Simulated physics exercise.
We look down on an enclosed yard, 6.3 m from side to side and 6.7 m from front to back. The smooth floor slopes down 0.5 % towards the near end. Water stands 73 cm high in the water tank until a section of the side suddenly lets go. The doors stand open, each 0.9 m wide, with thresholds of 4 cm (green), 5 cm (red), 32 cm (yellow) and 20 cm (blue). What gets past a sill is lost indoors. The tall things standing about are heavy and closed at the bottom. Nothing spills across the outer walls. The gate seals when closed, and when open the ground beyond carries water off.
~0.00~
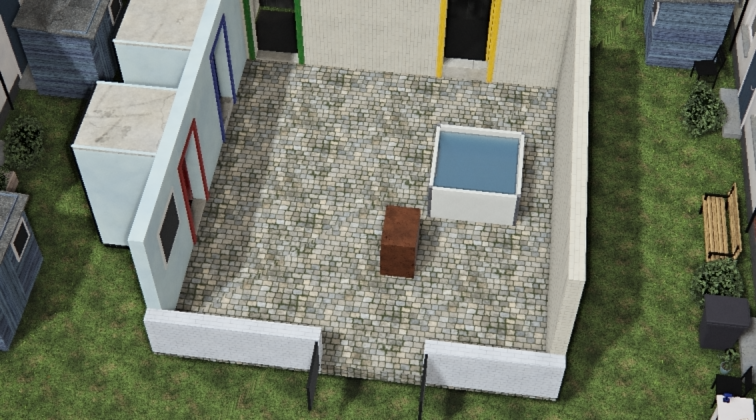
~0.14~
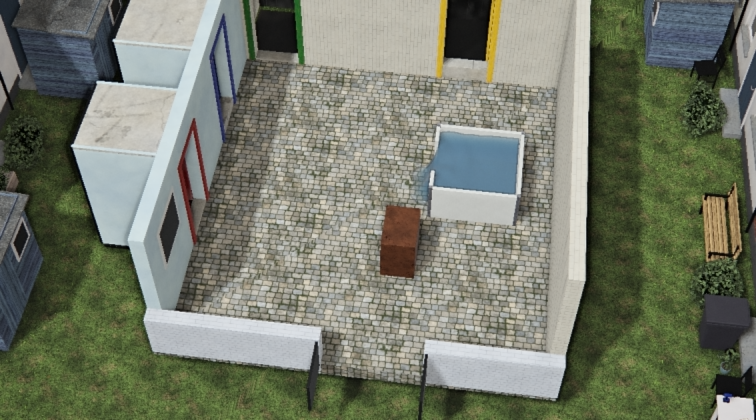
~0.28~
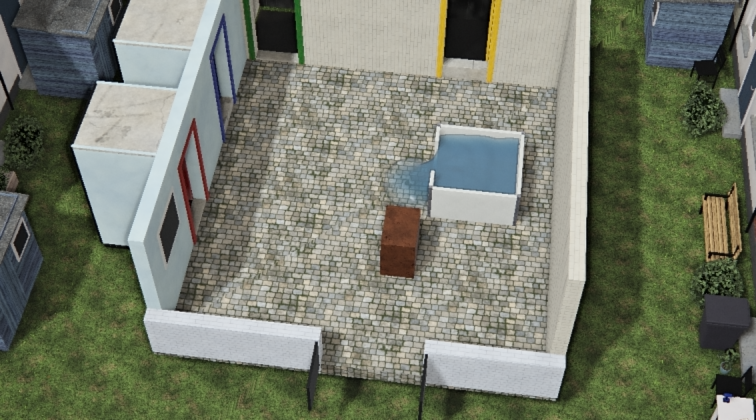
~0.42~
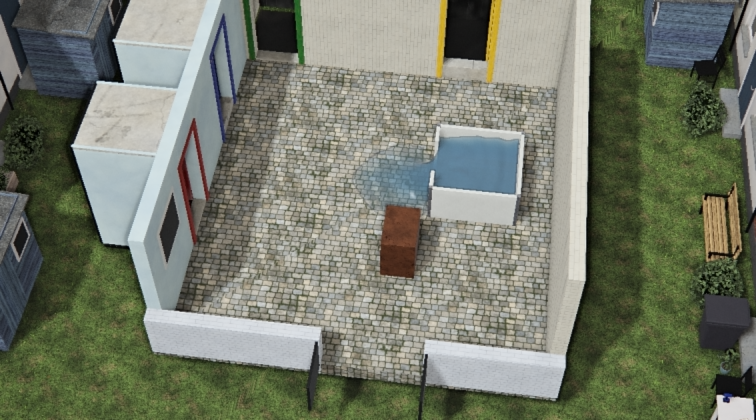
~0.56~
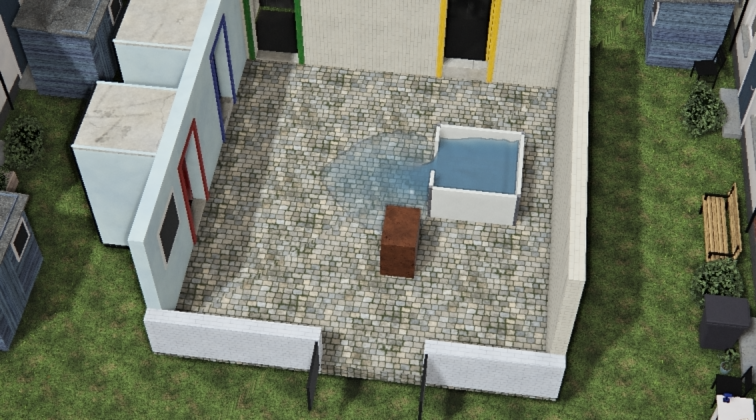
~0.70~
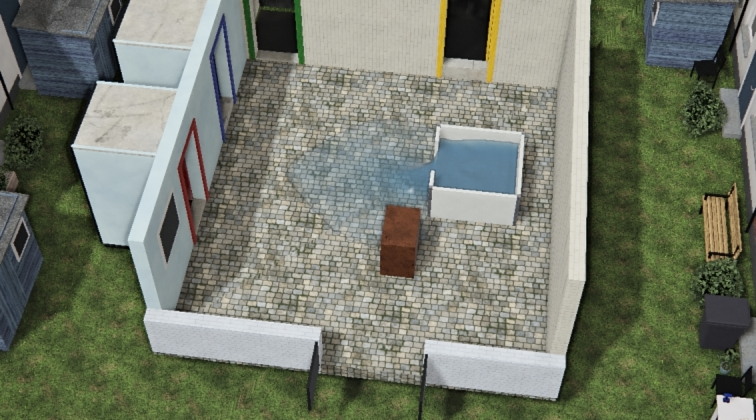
Water poured out of the left side of a white-walled tank in a paved, walled yard, then spread leftward across the stones in a widening, thin sheet behind a still, reddish-brown block.
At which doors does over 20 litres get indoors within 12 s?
The water let in: At the green door it goes over the limit; at the red door it goes over the limit; at the yellow door it does not reach the limit; at the blue door it keeps below the limit.
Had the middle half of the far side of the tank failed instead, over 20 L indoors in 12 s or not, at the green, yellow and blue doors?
Against that limit: Green past it, yellow not over, blue below.
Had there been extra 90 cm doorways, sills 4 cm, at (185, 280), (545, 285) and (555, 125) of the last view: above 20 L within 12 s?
In that order: Past it, under, below.
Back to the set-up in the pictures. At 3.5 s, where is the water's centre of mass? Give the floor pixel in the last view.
Near (347, 182).
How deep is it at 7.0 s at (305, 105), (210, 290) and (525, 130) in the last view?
Roughly 4, 8 and 0 cm, in turn.
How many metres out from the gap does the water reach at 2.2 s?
Roughly 5.0 m.
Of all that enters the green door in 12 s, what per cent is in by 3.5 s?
Some 35 per cent by then.
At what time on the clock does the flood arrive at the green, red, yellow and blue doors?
Arrival: Green 2.0 s, red 1.5 s, yellow 6.5 s, blue 1.4 s.
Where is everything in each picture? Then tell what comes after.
In the first frame, still water, 73 cm deep, in the water tank at (477, 163).
In the second frame, water pours out at (435, 174) and has run 0.5 m, to a hidden place; typically 11 cm deep outside, 73 cm at the water tank's back.
In the third frame, the front is at (389, 189), 0.9 m from the gap at (435, 175); 0.7 m2 of floor is under water; 72 cm left at the back of the water tank.
In the fourth frame, the front is at (358, 183), 1.4 m from the gap at (435, 176); 1.8 m2 of floor is under water; 65 cm left at the back of the water tank.
In the fifth frame, water pours out at (435, 176) and has run 2.0 m, to (326, 180); typically 5 cm deep outside, 61 cm at the water tank's back.
In the sixth frame, the front is at (292, 172), 2.7 m from the gap at (435, 175); 5.2 m2 of floor is under water; 62 cm left at the back of the water tank.
After 1.4 s water covers 35 % of the floor and is deepest (32 cm) near (425, 185); green door not reached, red door not reached, yellow door not reached, blue door 4 cm at the sill, 0 L in.
After 2.2 s water covers 50 % of the floor and is deepest (22 cm) near (425, 185); green door 7 cm at the sill, 0 L in, red door 13 cm at the sill, 21 L in, yellow door not reached, blue door 16 cm at the sill, 0 L in.
After 3.5 s water covers 50 % of the floor and is deepest (17 cm) near (425, 185); green door 13 cm at the sill, 34 L in, red door 10 cm at the sill, 60 L in, yellow door not reached, blue door 10 cm at the sill, 0 L in.
After 7.0 s water covers 65 % of the floor and is deepest (9 cm) near (169, 334); green door 6 cm at the sill, 94 L in, red door 6 cm at the sill, 82 L in, yellow door 2 cm at the sill, 0 L in, blue door 6 cm at the sill, 0 L in.
After 12.0 s water covers 95 % of the floor and is deepest (6 cm) near (169, 334); green door 2 cm at the sill, 98 L in, red door 4 cm at the sill, 83 L in, yellow door 2 cm at the sill, 0 L in, blue door 3 cm at the sill, 0 L in.
